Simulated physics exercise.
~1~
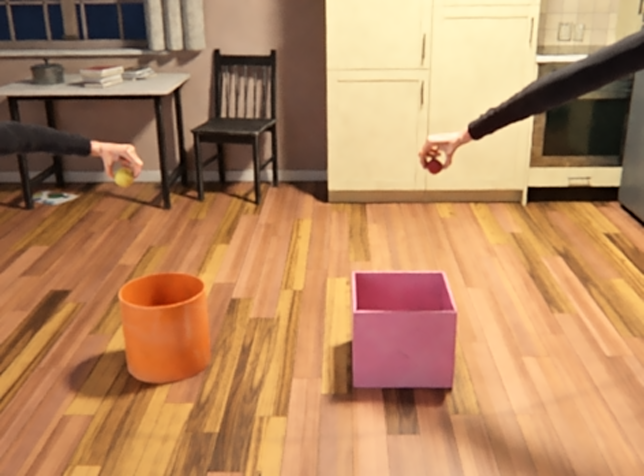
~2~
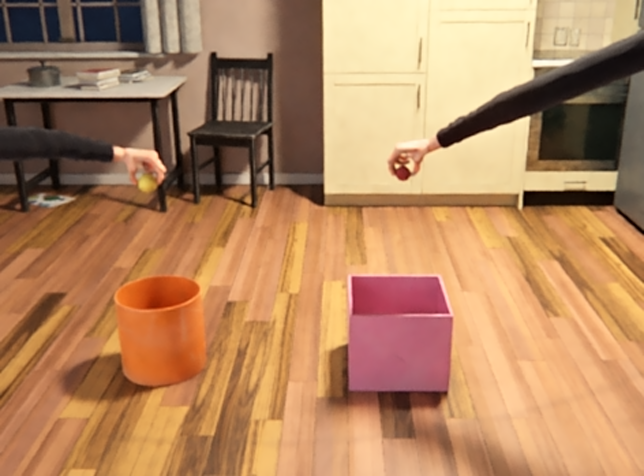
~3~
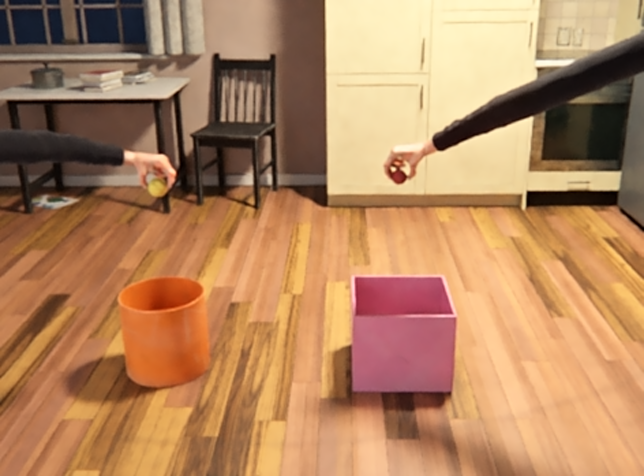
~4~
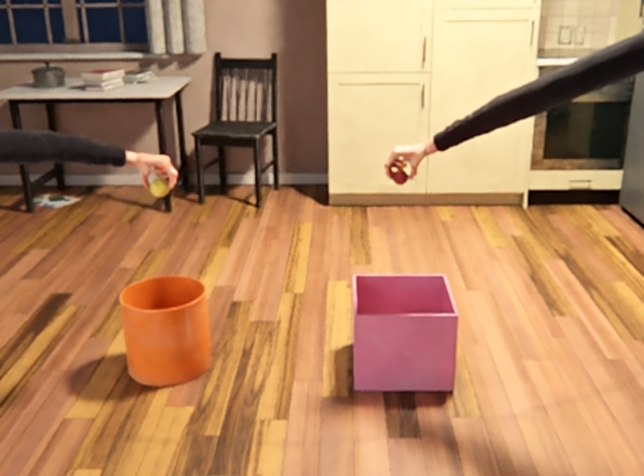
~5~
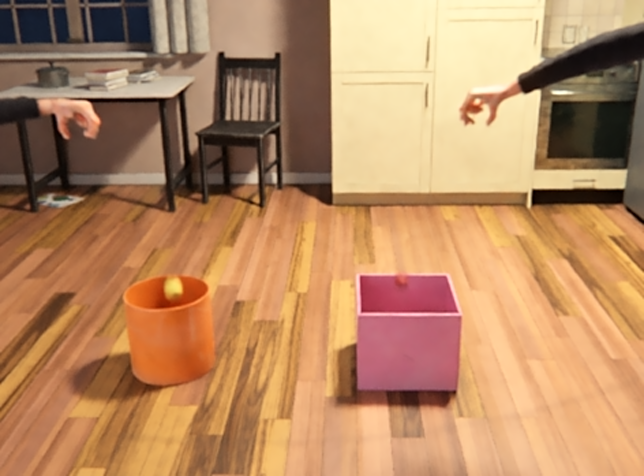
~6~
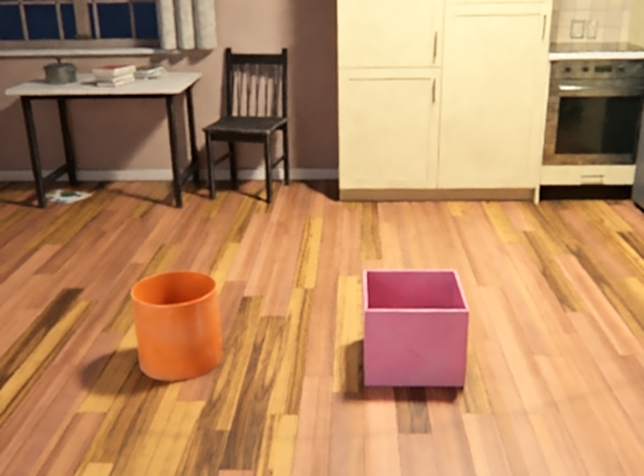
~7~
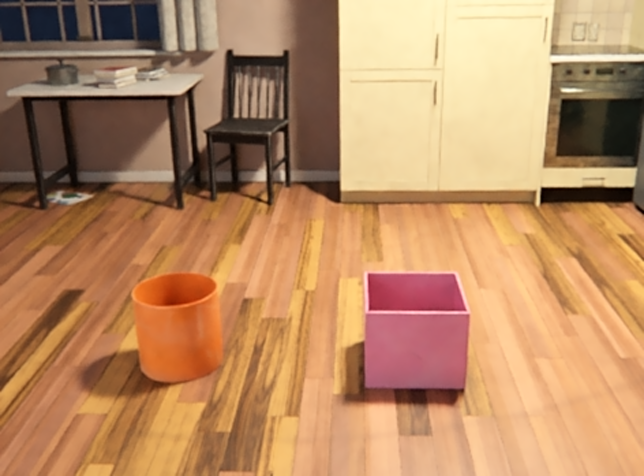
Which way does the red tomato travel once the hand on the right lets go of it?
It moves down, falling from the hand toward the open top of the pink crate.
